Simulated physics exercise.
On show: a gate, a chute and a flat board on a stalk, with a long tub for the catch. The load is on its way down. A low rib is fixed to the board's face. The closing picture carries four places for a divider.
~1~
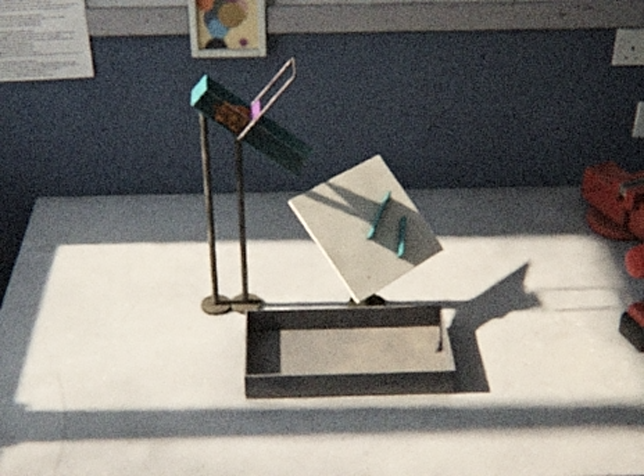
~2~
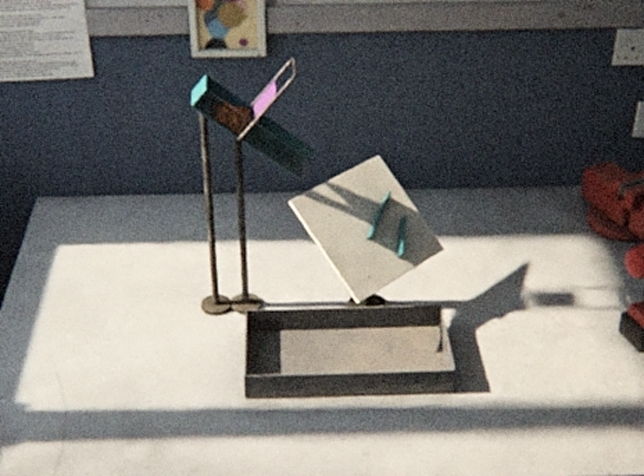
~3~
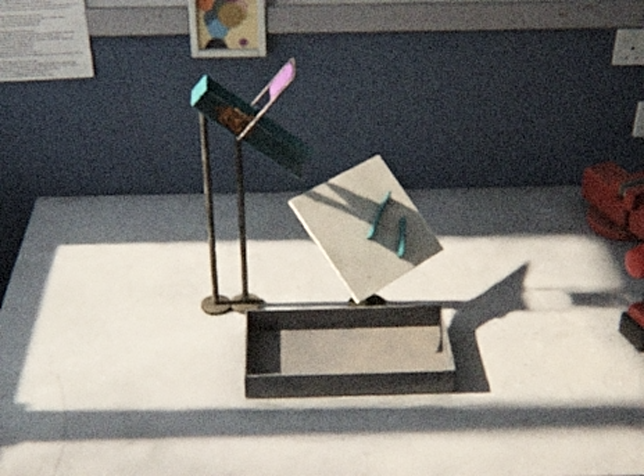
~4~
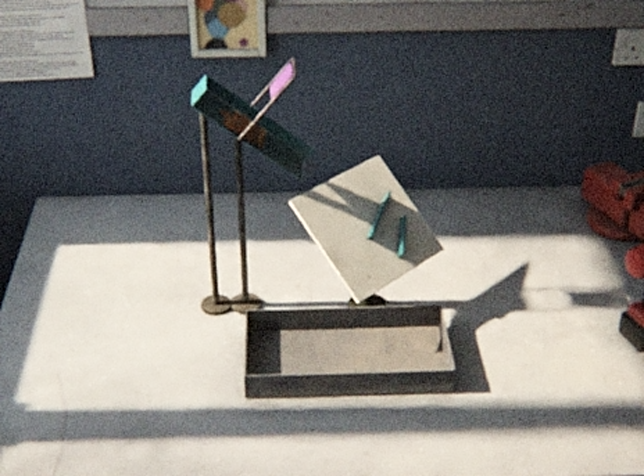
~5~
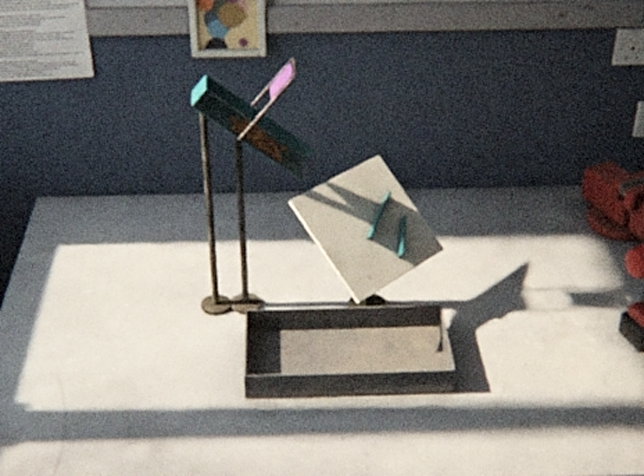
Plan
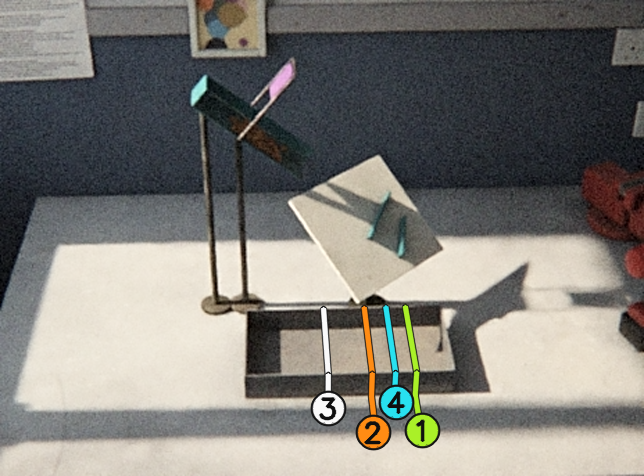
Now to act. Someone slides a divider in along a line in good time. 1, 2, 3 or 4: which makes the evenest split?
I would pick line 1.
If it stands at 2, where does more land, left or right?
More lands on the right.
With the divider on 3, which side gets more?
The right side.
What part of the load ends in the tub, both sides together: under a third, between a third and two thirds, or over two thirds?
Between a third and two thirds.
On the marked copy, line 1 crosses the front rim at (416, 371); line 2 crosses the front rim at (372, 372); line 3 crosses the front rim at (328, 374); line 4 crosses the front rim at (395, 372).
For line 1, of what is caught, roughly two thirds on the left of the divider, roughly a third on the right.
For line 2, of what is caught, not one piece on the left of the divider, every piece on the right.
For line 3, of what is caught, not one piece on the left of the divider, every piece on the right.
For line 4, of what is caught, about a tenth on the left of the divider, the larger part on the right.
